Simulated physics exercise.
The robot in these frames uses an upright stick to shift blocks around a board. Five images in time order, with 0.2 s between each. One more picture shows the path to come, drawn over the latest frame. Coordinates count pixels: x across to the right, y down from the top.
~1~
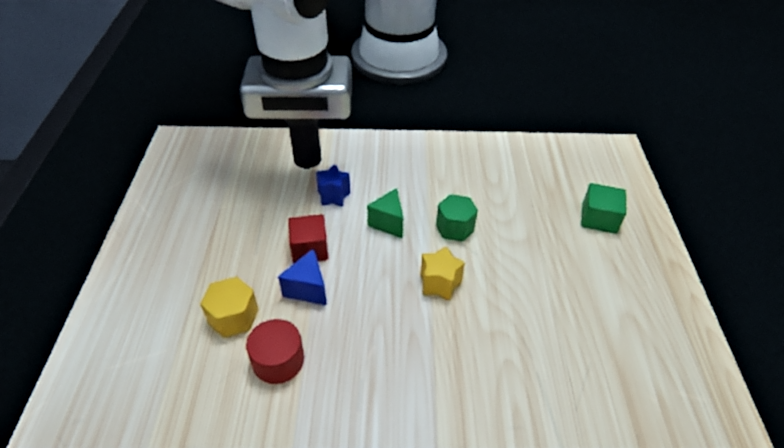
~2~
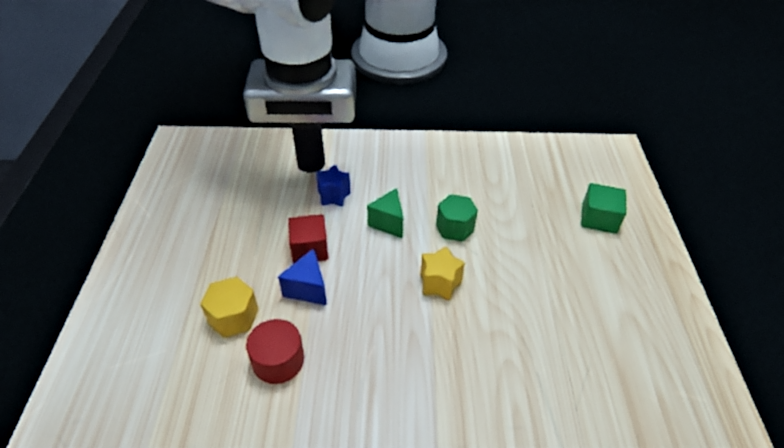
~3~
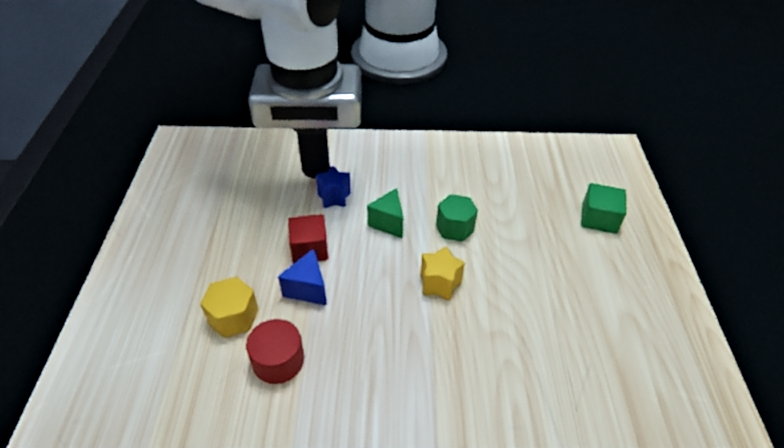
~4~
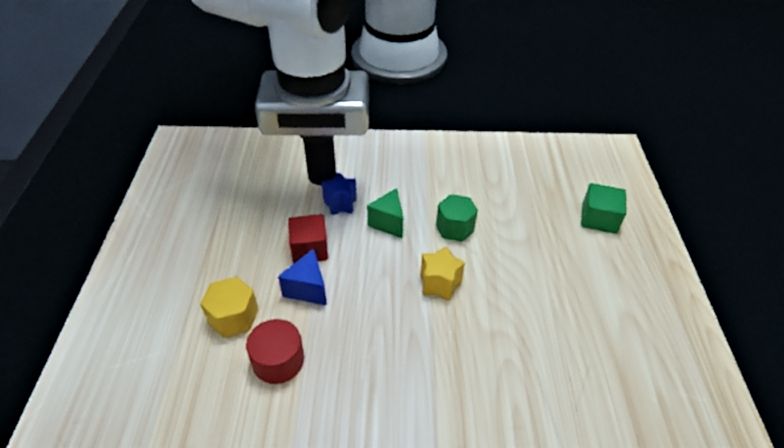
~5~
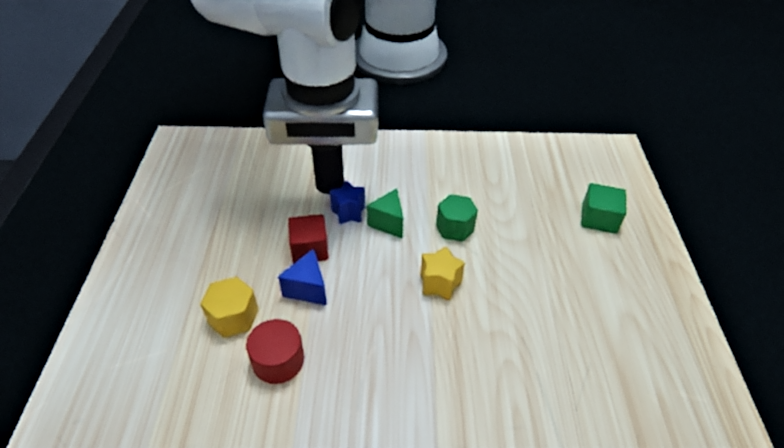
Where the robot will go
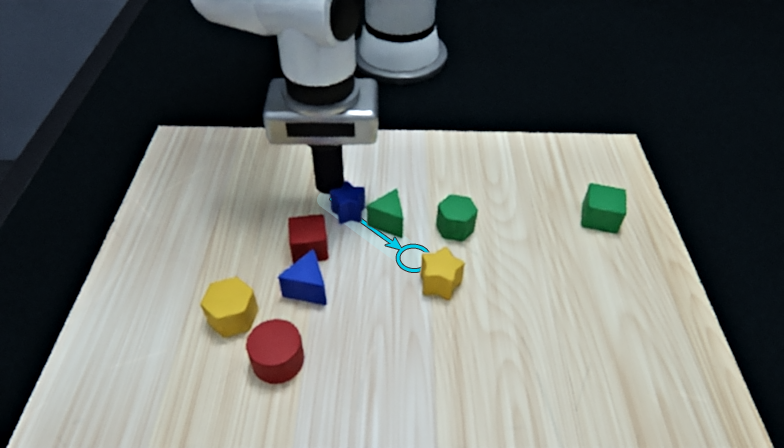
On the wooden board, the robot's stick pushes the blue star toward the green triangle.
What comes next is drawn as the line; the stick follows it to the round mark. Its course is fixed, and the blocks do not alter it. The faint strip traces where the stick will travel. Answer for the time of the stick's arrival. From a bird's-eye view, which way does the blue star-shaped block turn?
It twists clockwise.
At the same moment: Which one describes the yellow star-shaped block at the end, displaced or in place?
It gets pushed out of place.
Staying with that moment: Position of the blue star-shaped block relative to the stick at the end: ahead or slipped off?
Prediction: Still leading.
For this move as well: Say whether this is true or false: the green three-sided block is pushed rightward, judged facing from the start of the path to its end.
Verdict: False.
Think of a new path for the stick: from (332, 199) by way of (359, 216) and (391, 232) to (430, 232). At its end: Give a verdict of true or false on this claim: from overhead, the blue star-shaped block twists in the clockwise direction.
The claim holds.
The drawn path runs from (332, 199) directly to (414, 258).
On the path given first. One third of the way, stick at (357, 203); blue star-shaped block at (372, 214); green three-sided block at (404, 209), turned 45° anticlockwise.
Two thirds of the way, stick at (386, 224); blue star-shaped block at (398, 238), turned 20° clockwise; green three-sided block at (416, 215), turned 75° anticlockwise.
At the end, stick at (415, 244); blue star-shaped block at (419, 262), turned 40° clockwise; green three-sided block at (432, 218), turned 115° anticlockwise; yellow star-shaped block at (452, 275), turned 25° anticlockwise; green hexagon at (463, 205), turned 15° clockwise.
